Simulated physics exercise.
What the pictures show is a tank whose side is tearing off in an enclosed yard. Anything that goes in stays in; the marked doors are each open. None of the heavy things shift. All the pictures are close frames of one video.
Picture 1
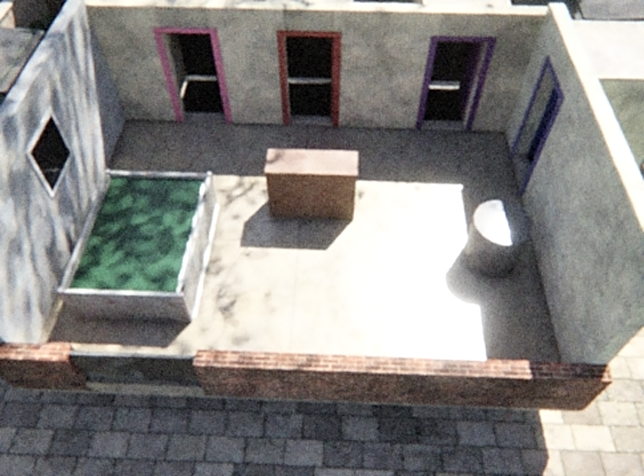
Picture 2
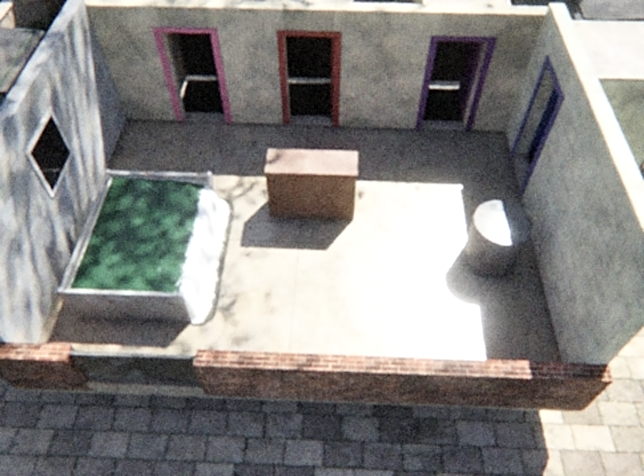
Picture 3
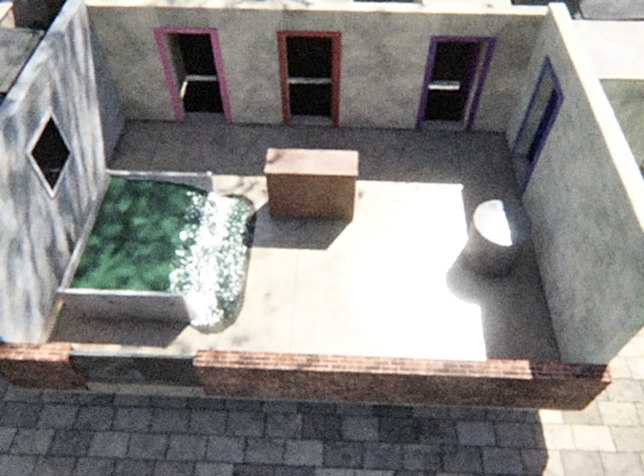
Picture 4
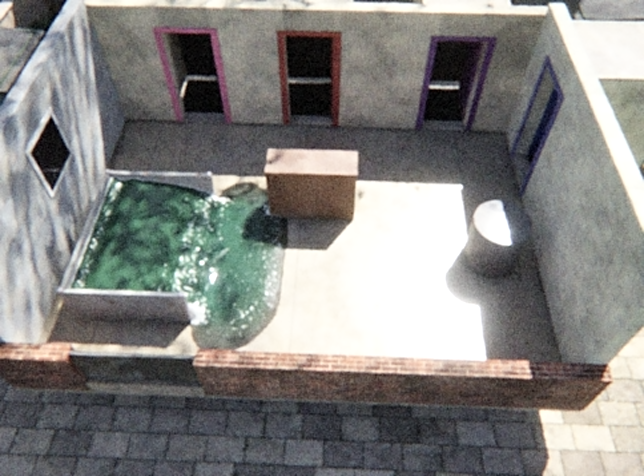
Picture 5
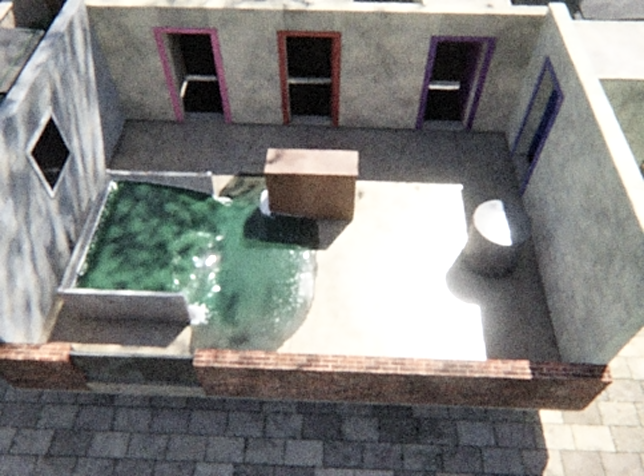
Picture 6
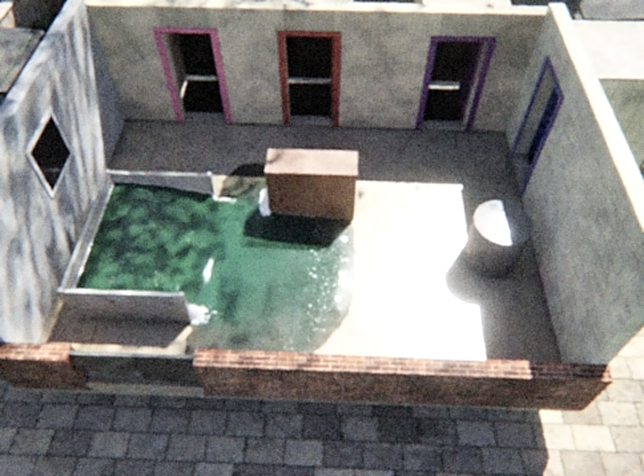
A tank of green water bursts open on its right side and floods across the walled yard.
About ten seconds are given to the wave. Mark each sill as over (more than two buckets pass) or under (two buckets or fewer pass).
The red door is over, the pink door is under, the purple door is over, the blue door is under.
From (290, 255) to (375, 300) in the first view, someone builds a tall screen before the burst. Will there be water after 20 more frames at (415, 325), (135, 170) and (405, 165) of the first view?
One after the other: Flooded, free of water, no water.
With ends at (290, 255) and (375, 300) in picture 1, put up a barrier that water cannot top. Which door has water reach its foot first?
The red-painted one.
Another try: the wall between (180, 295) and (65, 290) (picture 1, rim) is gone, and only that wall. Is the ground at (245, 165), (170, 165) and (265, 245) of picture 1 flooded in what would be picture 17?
Taking the points in order: Unwetted, unwetted and unwetted.
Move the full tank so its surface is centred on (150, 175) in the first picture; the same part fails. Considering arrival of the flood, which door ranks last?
Last of all, the pink door.
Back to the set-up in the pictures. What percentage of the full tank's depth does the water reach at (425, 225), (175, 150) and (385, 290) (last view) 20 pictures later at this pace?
Readings in order: Around 4, 0 and 8 %.
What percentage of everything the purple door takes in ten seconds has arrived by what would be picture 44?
It comes to around 40 percent of the ten-second total.
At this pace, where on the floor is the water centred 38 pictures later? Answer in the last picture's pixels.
My pick is pixel (391, 248).
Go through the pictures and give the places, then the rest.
In the first picture, the water tank at (143, 231) is whole and still.
In the second picture, the front is at (220, 201), out from the gap at (200, 248).
In the third picture, water pours out at (200, 250) and has run to (240, 199).
In the fourth picture, water pours out at (201, 251) and has run to a hidden place.
In the fifth picture, water pours out at (201, 251) and has run to (274, 344).
In the sixth picture, the front is at (344, 221), out from the gap at (201, 251).
A moment on, water covers 40 % of the floor; the red door not reached, the pink door not reached, the purple door not reached, the blue door not reached.
Next, water covers 60 % of the floor; the red door under two buckets in, the pink door not reached, the purple door not reached, the blue door wet at the sill, nothing in.
Then, water covers 65 % of the floor; the red door over two buckets in, the pink door wet at the sill, nothing in, the purple door wet at the sill, nothing in, the blue door wet at the sill, nothing in.
Later, water covers 80 % of the floor; the red door over two buckets in, the pink door under two buckets in, the purple door far over two buckets in, the blue door under two buckets in.
In the end, water covers 95 % of the floor; the red door over two buckets in, the pink door under two buckets in, the purple door far over two buckets in, the blue door under two buckets in.
